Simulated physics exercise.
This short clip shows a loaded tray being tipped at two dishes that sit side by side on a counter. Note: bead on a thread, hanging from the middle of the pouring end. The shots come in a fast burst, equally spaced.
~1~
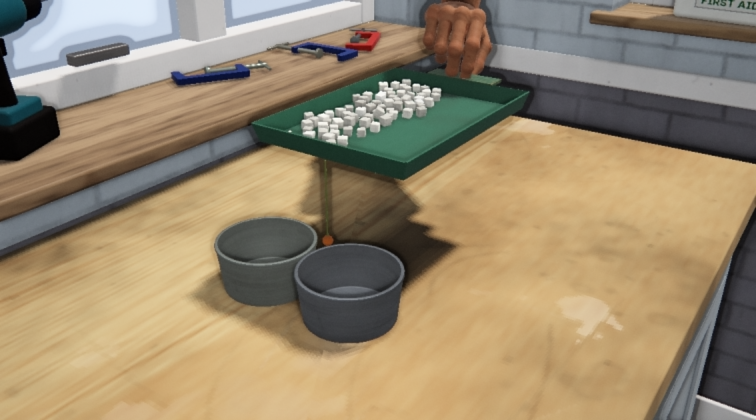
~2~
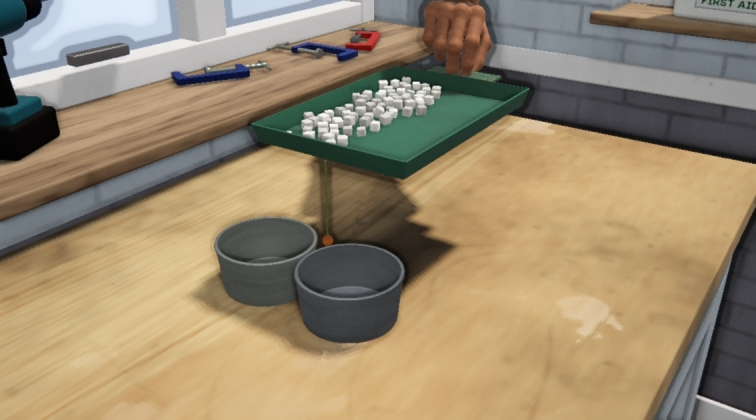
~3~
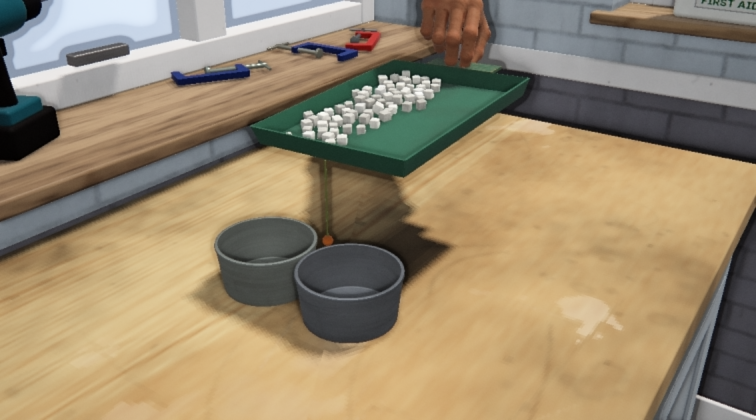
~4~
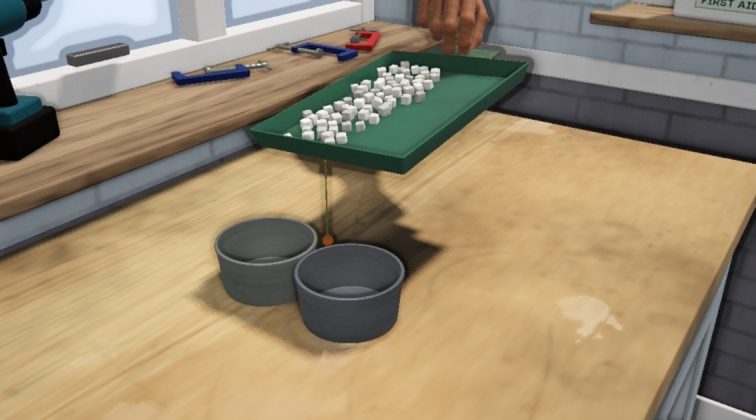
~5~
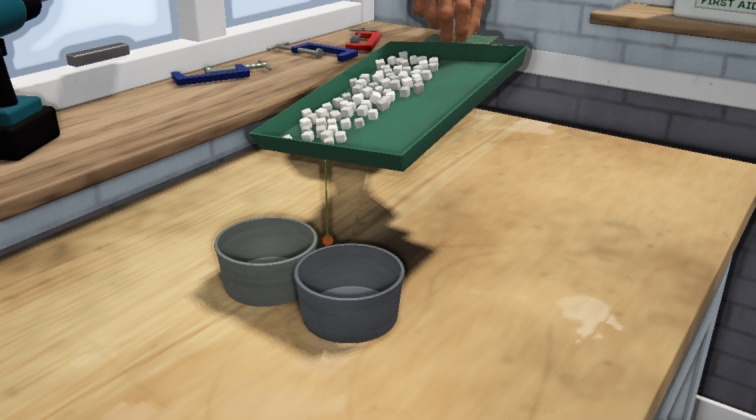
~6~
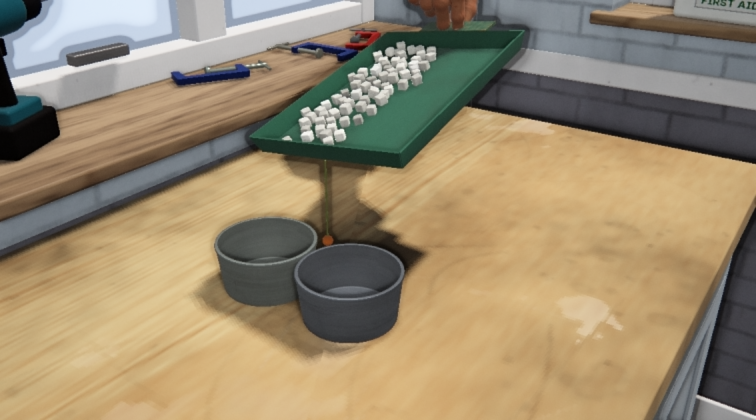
The clip opens on a green tray of white cubes held by a hand above a wooden counter, where two grey dishes sit side by side. The hand gradually raises the tray's far end, steepening its slope and slightly lowering the near left corner, while the cubes keep their places on it and the dishes stay still.
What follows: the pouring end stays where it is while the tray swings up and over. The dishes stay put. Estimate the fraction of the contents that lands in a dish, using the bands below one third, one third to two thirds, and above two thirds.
The fraction that lands in a dish is above two thirds.
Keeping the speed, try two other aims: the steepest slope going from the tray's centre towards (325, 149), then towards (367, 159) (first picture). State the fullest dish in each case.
Tries in order: The one to the left, the one to the right.
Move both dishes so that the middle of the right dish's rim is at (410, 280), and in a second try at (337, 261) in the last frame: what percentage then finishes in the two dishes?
20% for the first placement, 80% for the second.
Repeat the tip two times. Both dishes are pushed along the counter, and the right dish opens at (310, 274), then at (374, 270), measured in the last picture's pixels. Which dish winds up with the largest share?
Position 1 - the left-side one; position 2 - the left-side one.
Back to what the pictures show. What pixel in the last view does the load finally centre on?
I'd place the middle at about (257, 272).
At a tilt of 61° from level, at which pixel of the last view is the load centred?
I'd mark it close to (301, 106).
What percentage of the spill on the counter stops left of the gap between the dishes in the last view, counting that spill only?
Near 100 %.
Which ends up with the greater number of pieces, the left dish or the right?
The left-hand one comes out ahead.
Shortly afterwards, tray tipped steeply; all but a few on the tray; only a few in the air.
Next, tray tipped past a quarter turn; all but a few on the tray; a little in the left dish; only a few outside both.
Some moments later, tray tipped past a quarter turn; the bulk in the left dish; near a quarter outside both.
In the end, tray tipped past a quarter turn; none at all in the right dish; the bulk in the left dish; near a quarter outside both.
